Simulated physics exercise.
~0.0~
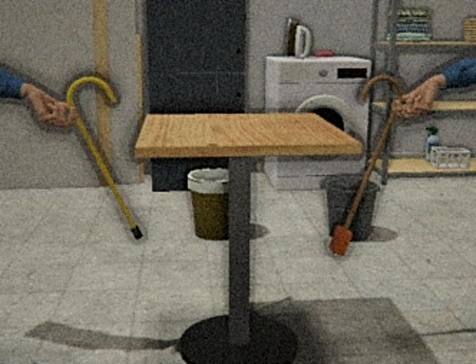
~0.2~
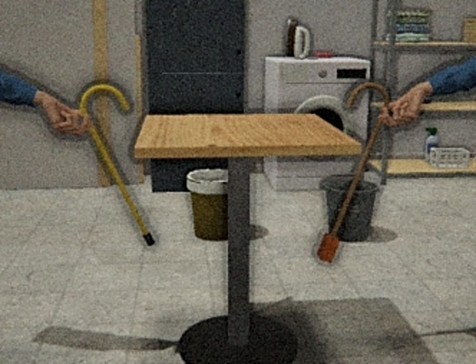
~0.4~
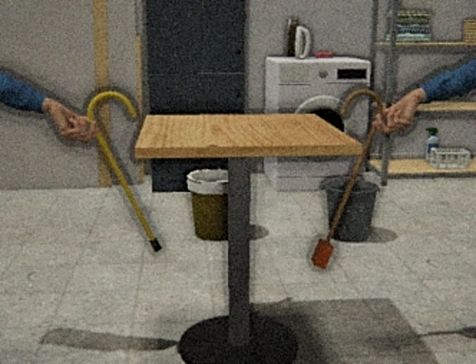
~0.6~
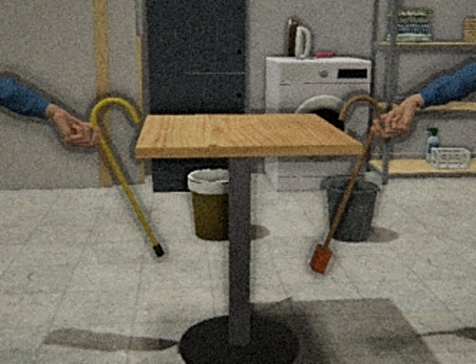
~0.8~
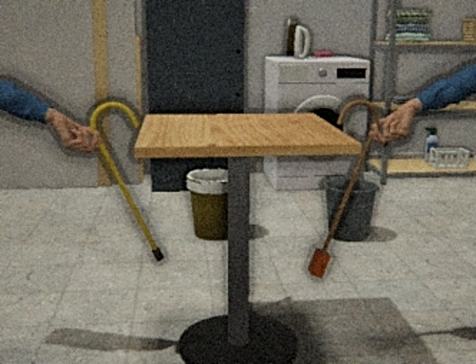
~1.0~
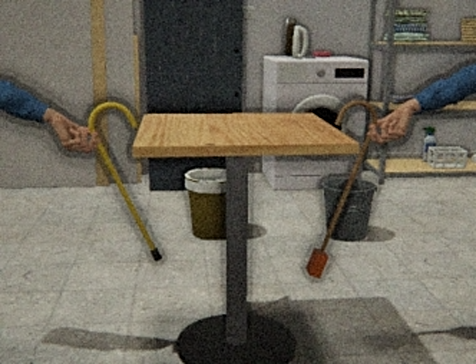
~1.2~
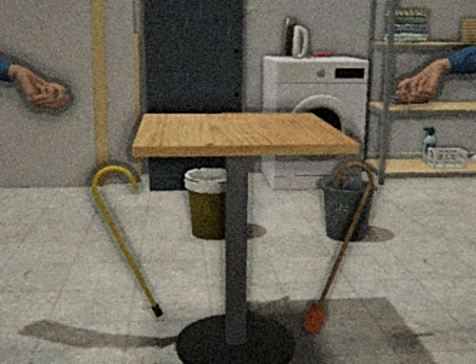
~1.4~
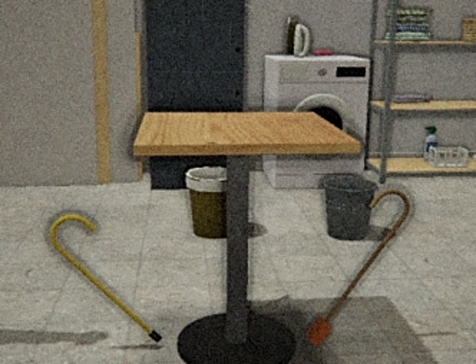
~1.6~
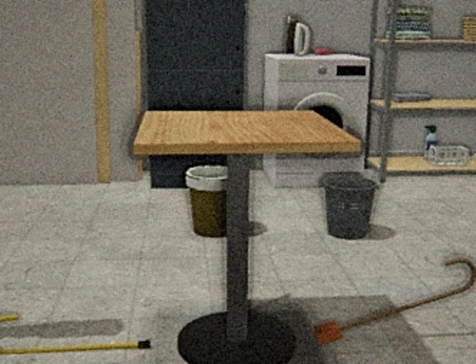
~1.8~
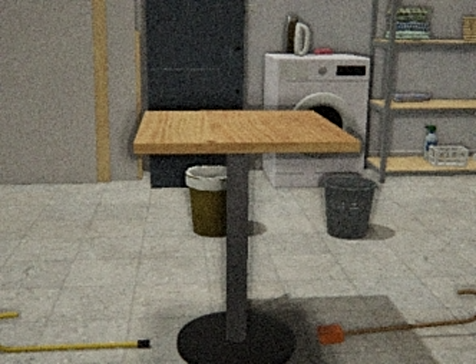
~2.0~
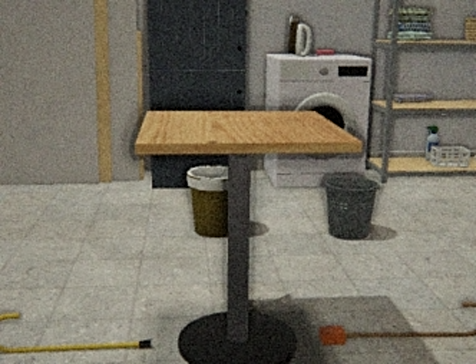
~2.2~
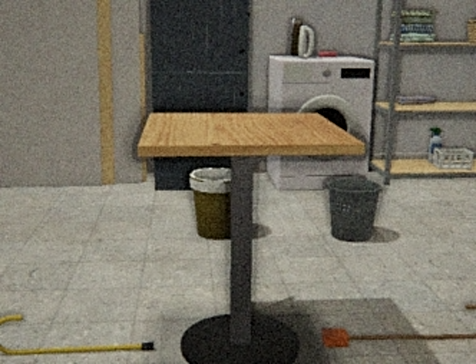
The clip opens on a small wooden table with a single post, a washing machine and shelves behind it, as two hands hold hook-handled sticks on either side, a yellow cane at left and a brownish one with an orange-red tip at right. The hands bring both sticks inward and slightly down until their curved handles are beside the table's edges. Both hands then let go and draw back, and the sticks drop. They tip outward as they fall, handles swinging away from the table. Both end up lying on the floor, partly out of view, while the table stays standing.
